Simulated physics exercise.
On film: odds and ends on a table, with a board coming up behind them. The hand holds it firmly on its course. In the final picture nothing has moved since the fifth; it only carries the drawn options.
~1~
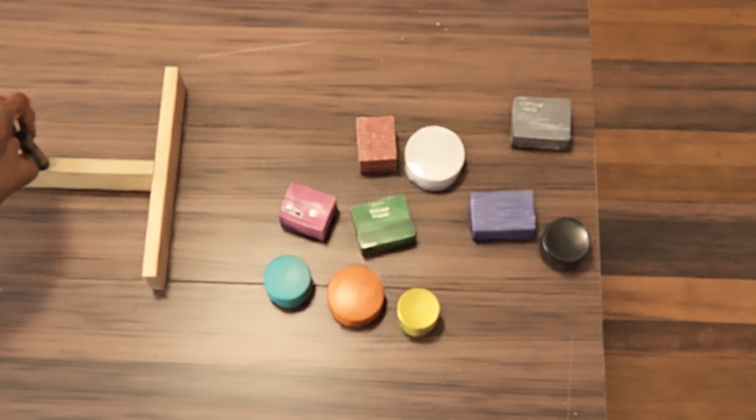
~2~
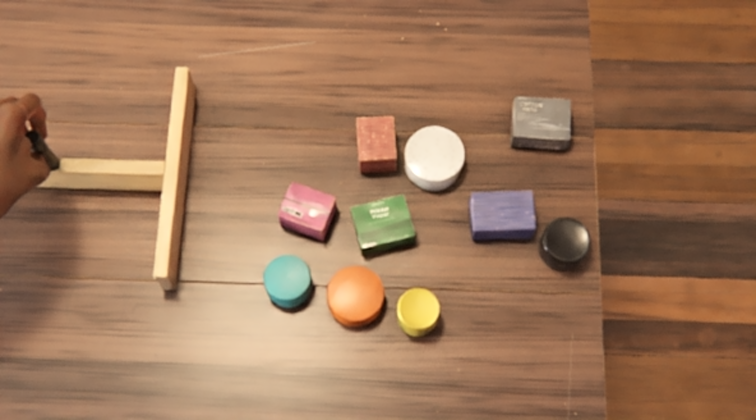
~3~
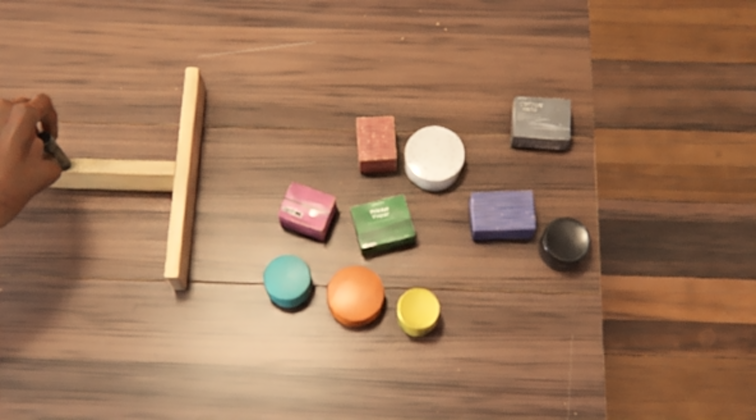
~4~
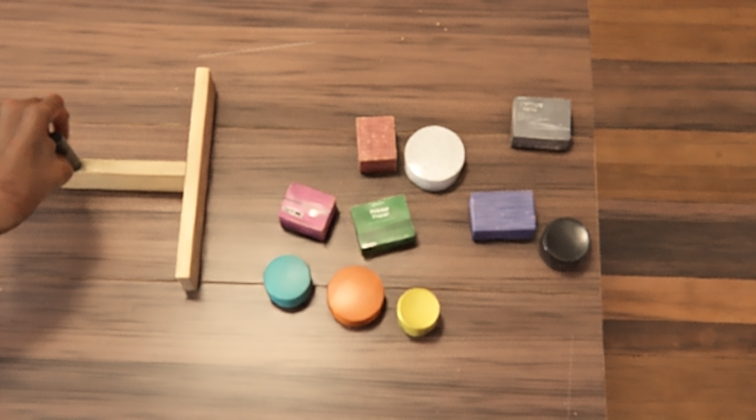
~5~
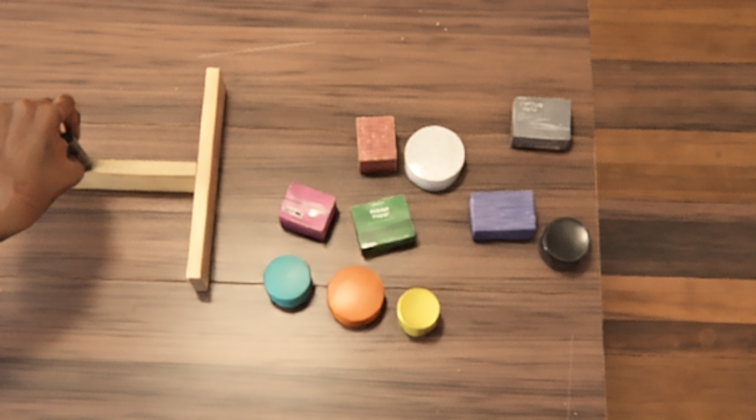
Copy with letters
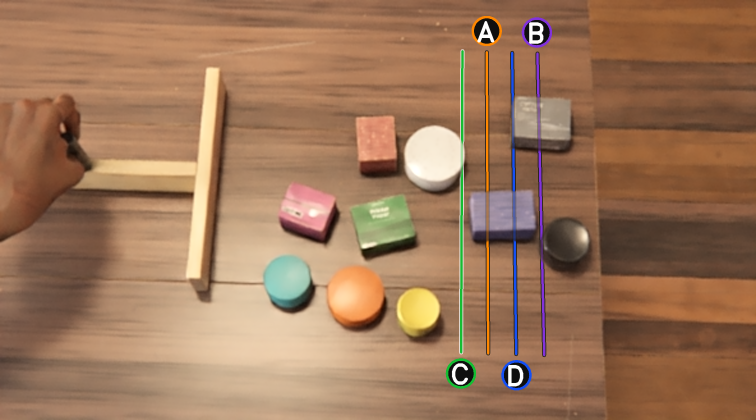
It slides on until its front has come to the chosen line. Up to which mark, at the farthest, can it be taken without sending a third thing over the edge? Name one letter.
It can go as far as D.
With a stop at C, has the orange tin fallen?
No.
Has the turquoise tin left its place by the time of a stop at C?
By then, yes.
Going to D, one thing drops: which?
It is the black tub.
On the marked copy, A at (487, 195); B at (541, 196); C at (462, 194); D at (514, 196).
Following D. Soon after the start, board (316, 172); yellow jar (434, 320); orange tin (389, 302).
Later, board (427, 176); grey box (547, 121); blue block (545, 203).
In the end, board (514, 178); black tub over the edge; blue block (596, 215); one fallen.
As for the rest, A is within the limit but short; B drops four; C is within the limit but short.
